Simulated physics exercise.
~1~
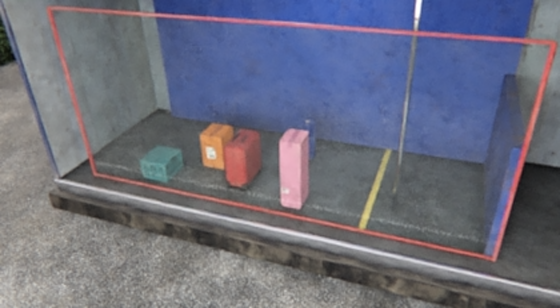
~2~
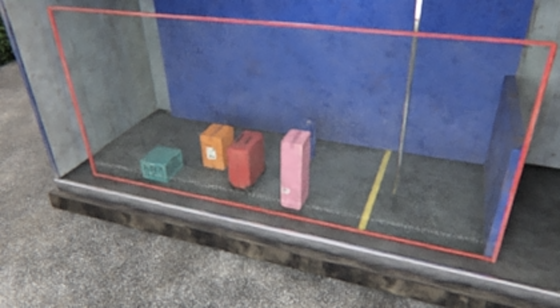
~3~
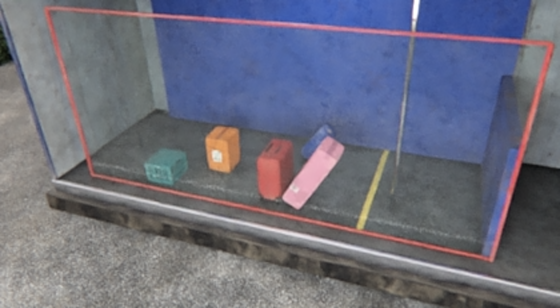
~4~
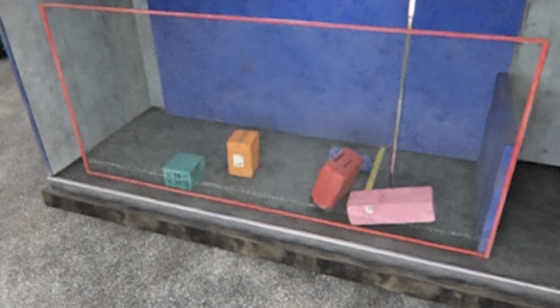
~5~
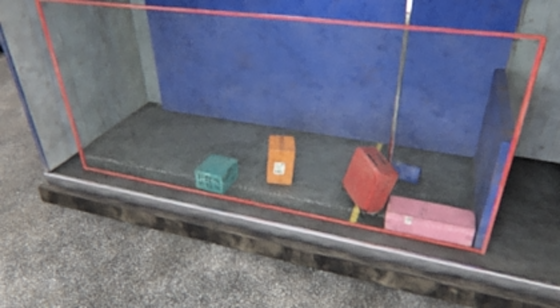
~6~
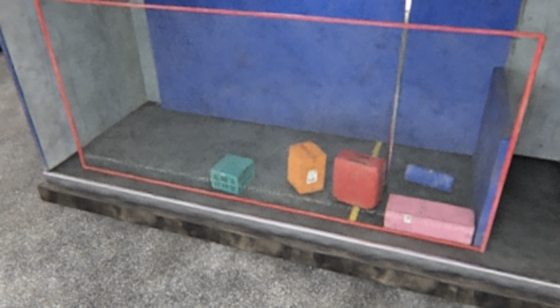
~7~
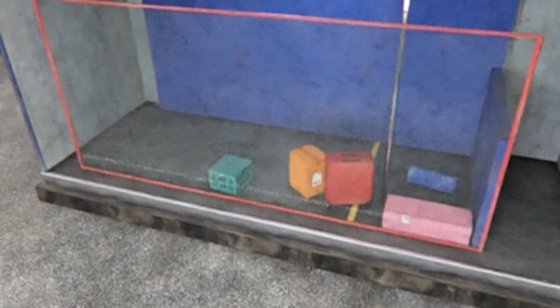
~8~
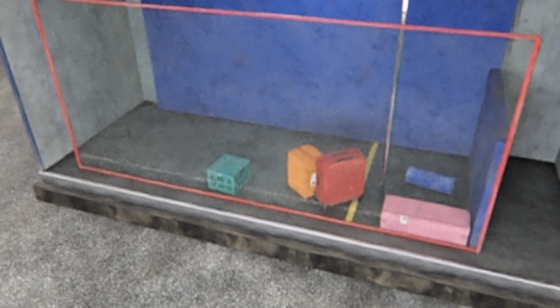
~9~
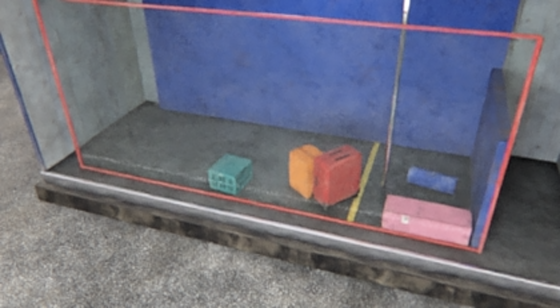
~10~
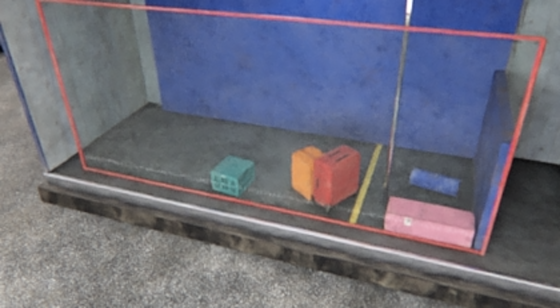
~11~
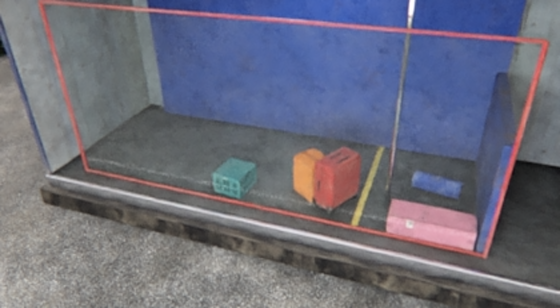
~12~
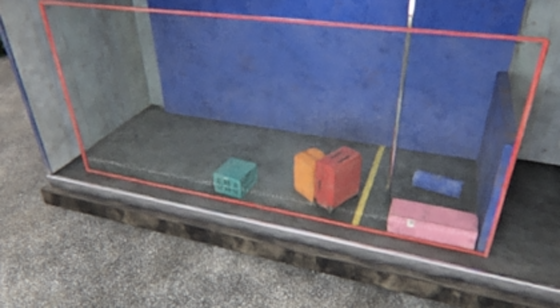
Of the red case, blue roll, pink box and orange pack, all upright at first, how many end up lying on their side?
Two of them end up lying on their side, the blue roll and the pink box.
